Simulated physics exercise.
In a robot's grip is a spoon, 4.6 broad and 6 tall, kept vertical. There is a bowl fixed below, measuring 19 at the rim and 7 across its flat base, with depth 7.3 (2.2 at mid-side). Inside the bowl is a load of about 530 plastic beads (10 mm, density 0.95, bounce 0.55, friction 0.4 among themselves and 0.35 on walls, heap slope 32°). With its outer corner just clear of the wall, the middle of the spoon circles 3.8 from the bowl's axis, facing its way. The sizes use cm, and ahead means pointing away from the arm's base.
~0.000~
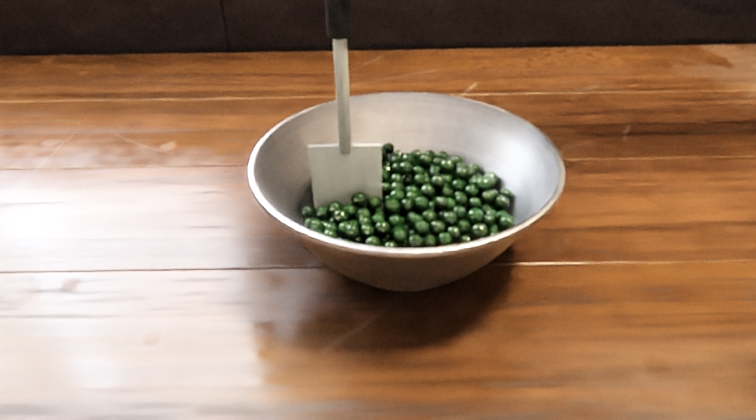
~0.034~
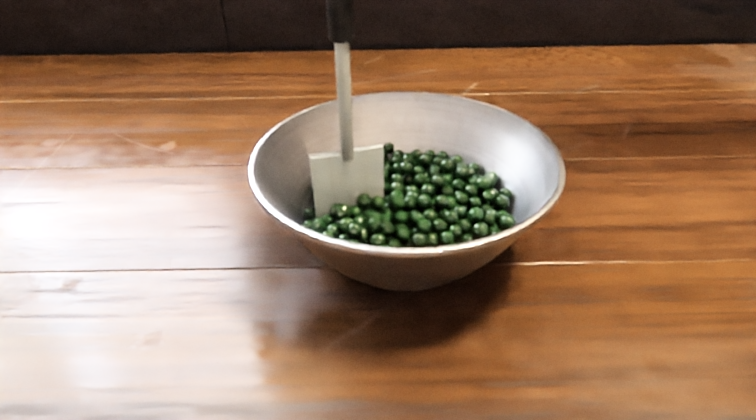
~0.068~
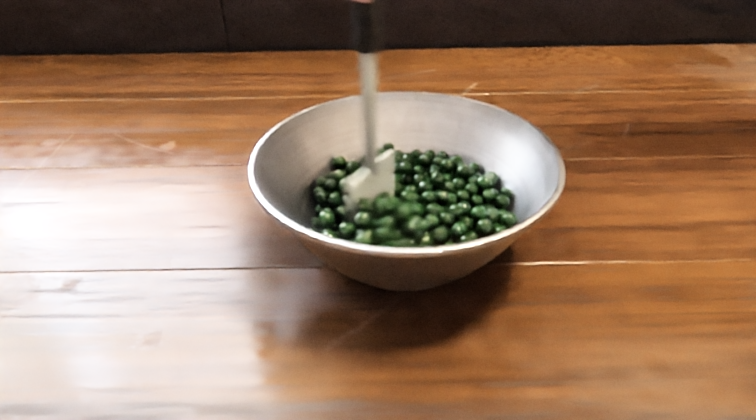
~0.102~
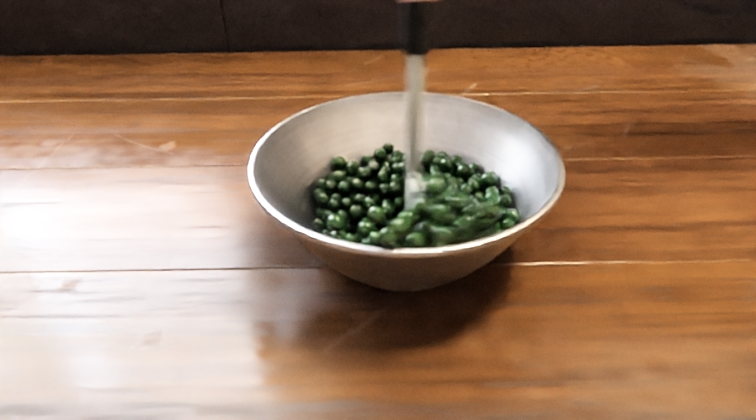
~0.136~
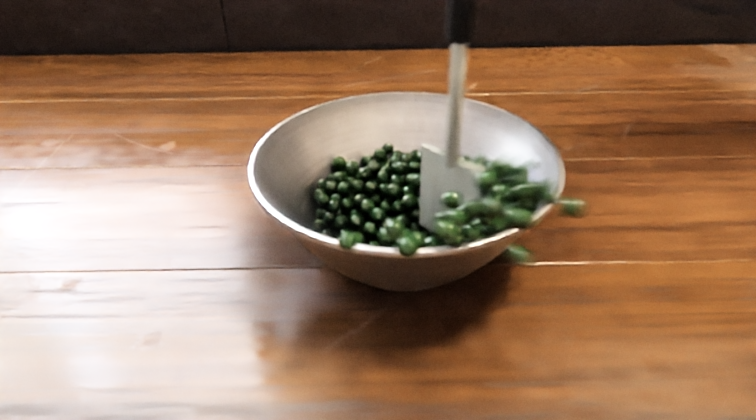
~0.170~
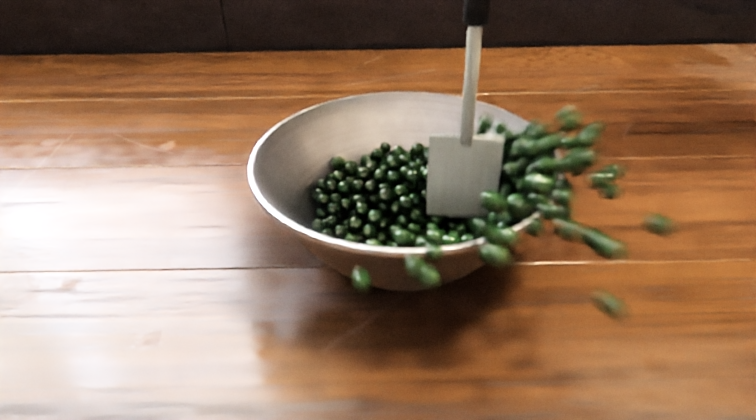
A flat metal spatula with a dark handle, held upright, starts at the left side of a metal bowl of shiny green beads on a wooden table. It turns edge-on as it sweeps rightward through the heap, then faces broadly again as beads spray over the right rim.
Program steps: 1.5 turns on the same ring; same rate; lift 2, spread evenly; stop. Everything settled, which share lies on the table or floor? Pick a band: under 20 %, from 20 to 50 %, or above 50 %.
From 20 to 50 %.
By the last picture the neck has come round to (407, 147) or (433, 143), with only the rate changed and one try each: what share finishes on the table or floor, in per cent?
It comes to roughly 5 per cent and then 10 per cent.
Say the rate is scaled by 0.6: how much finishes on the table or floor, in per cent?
That gives some 5 percent.
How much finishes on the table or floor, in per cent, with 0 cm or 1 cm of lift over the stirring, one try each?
Close to 40 percent and close to 35 percent.
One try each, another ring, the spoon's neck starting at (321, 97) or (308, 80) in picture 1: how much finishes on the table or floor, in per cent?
Roughly 5 % and 0 %.
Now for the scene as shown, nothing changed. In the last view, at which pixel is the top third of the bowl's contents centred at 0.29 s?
Roughly at (356, 138).
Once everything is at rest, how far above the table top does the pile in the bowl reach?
6.0 cm or so.
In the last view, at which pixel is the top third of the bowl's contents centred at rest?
In the final view it lies around (401, 205).
After 0.29 s, 310° round, highest piece 12 above the table; 440 in the bowl, 26 on the table or floor, 67 in flight or on the tool.
After 0.41 s, 88° round, highest piece 12 above the table; 392 in the bowl, 89 on the table or floor, 52 in flight or on the tool.
After 0.67 s, 180° round, highest piece 8 above the table; 384 in the bowl, 145 on the table or floor, 4 in flight or on the tool.
After 1.37 s, 180° round, highest piece 6 above the table; 384 in the bowl, 149 on the table or floor.
In the end, 384 in the bowl, 149 on the table or floor. That is 28 % on the table or floor.
